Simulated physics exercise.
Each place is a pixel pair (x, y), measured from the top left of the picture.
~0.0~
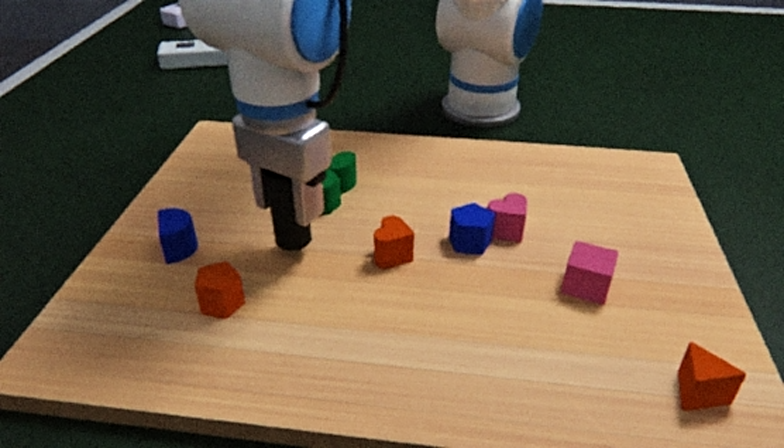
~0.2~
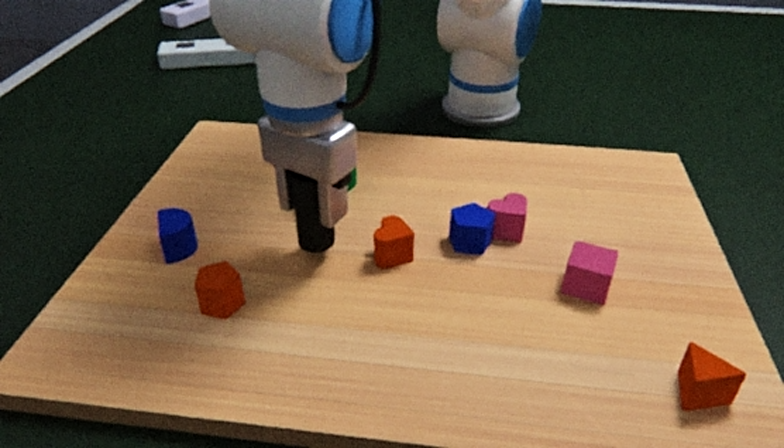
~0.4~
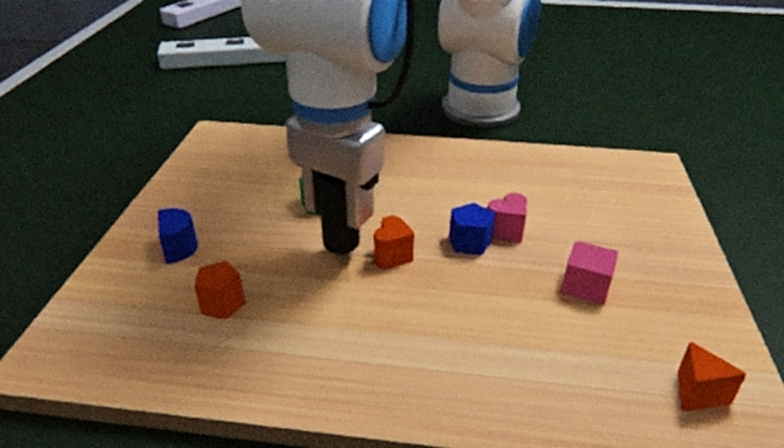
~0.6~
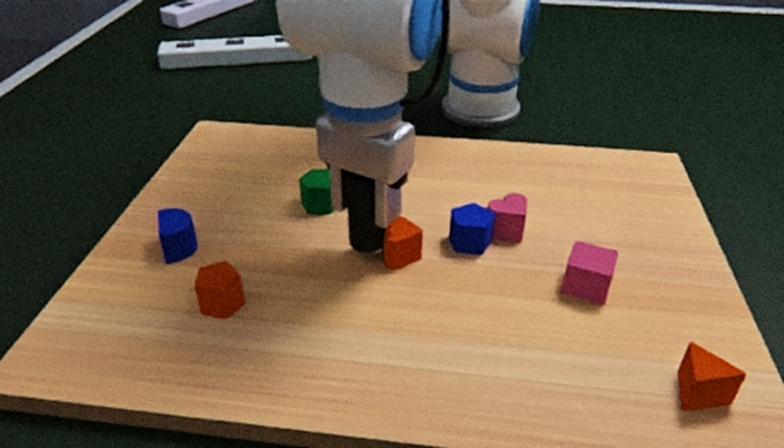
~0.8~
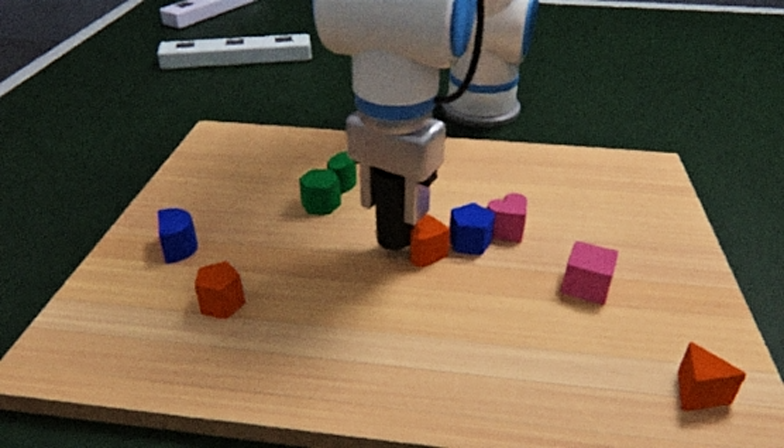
We see a robot arm with a dark pusher tip move right across a wooden board scattered with coloured blocks, reach the orange heart-shaped block, and push it a short way right, up beside the blue five-sided block.
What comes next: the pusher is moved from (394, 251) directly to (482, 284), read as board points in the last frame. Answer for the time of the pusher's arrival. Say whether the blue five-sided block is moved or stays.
If the pusher follows that path, the blue five-sided block ends up shifted.
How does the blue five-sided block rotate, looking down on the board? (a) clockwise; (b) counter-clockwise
My answer is option b.
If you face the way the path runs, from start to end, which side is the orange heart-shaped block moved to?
Side: Left.
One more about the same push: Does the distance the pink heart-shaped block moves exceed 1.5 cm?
No, it doesn't check out.
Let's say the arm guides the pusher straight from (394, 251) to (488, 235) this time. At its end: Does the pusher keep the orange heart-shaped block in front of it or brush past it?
It falls back or aside.
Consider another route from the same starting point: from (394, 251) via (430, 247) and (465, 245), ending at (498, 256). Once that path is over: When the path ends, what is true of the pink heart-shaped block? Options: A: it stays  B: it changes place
B.
What follows on the original path. One third of the way, pusher at (424, 249); orange heart-shaped block at (458, 234); blue five-sided block at (478, 215), turned 20° anticlockwise; pink heart-shaped block at (512, 202).
Two thirds of the way, pusher at (454, 260); orange heart-shaped block at (490, 242), turned 20° anticlockwise; blue five-sided block at (487, 218), turned 55° anticlockwise; pink heart-shaped block at (512, 201).
At the end, pusher at (484, 271); orange heart-shaped block at (514, 245), turned 35° anticlockwise; blue five-sided block at (487, 218), turned 55° anticlockwise; pink heart-shaped block at (512, 201).
